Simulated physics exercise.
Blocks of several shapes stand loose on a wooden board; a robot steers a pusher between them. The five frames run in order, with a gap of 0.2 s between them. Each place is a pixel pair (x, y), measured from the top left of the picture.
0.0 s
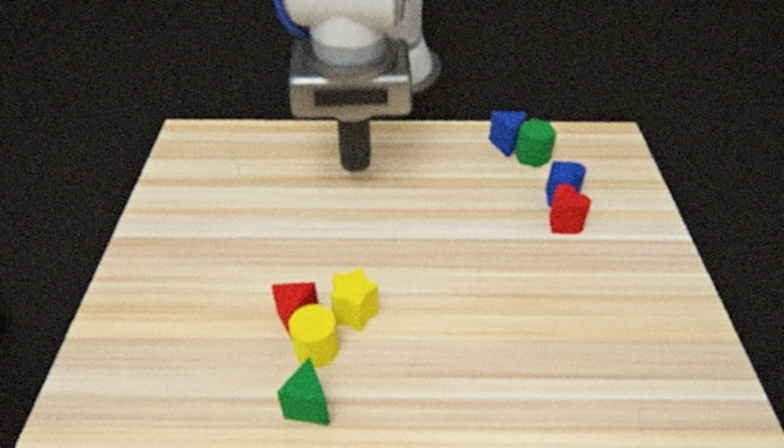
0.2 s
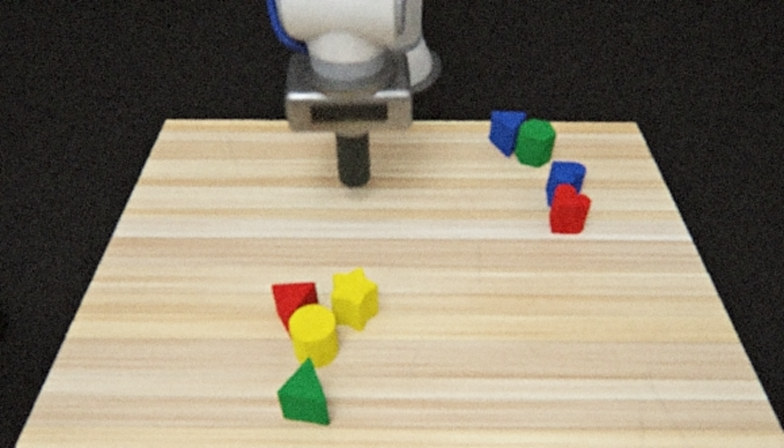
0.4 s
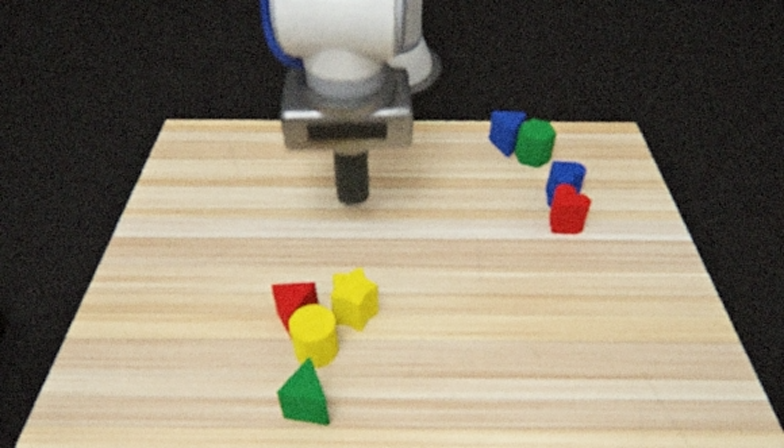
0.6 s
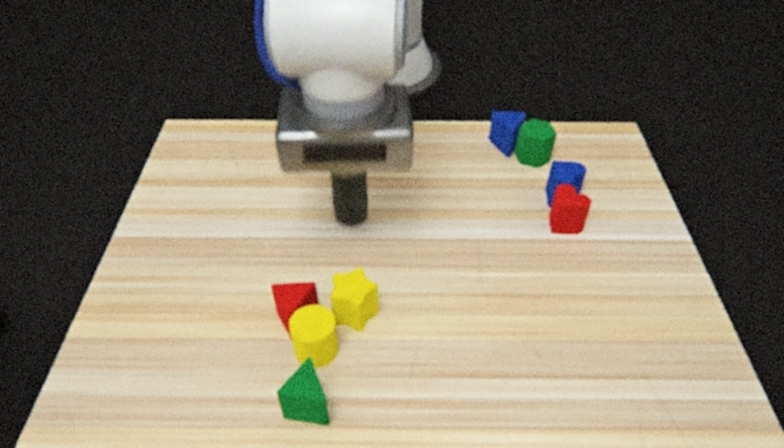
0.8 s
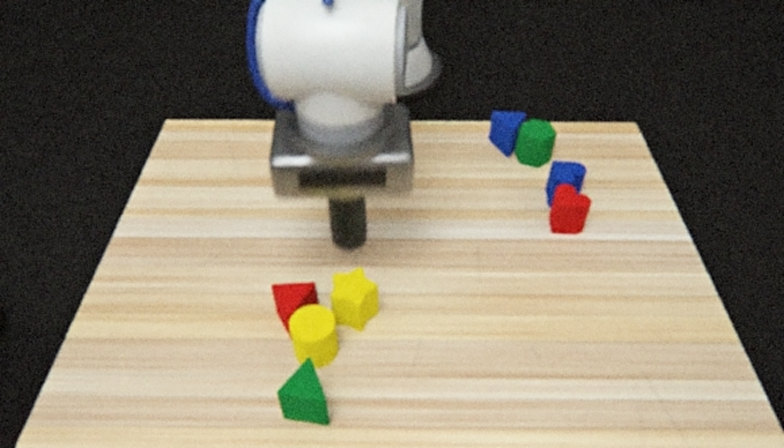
A robot arm with a dark pusher moved steadily forward over a wooden board, away from the far edge and toward the viewer, while the red, yellow, green and blue blocks all stayed still.
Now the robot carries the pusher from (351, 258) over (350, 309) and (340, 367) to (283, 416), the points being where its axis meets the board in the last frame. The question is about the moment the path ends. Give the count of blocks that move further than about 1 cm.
That makes 3 blocks or more.
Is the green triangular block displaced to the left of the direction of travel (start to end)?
I'd say no.
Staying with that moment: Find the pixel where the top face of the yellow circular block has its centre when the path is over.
It will likely be found at (254, 357).
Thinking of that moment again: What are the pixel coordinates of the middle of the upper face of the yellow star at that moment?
The middle of its top is at (362, 374).
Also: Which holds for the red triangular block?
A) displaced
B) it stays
I'll go with B - it stays.
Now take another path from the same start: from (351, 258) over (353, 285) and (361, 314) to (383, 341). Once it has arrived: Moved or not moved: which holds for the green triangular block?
Put simply, it stays right there.
The first path, step by step. One third of the way, pusher (348, 291); yellow circular block (311, 325); yellow star (357, 311).
Two thirds of the way, pusher (338, 350); yellow circular block (291, 344); yellow star (364, 367), turned 25° anticlockwise.
At the end, pusher (279, 400); red triangular block still; green triangular block (260, 426), turned 60° anticlockwise; yellow circular block (254, 357); yellow star (362, 374), turned 45° anticlockwise.
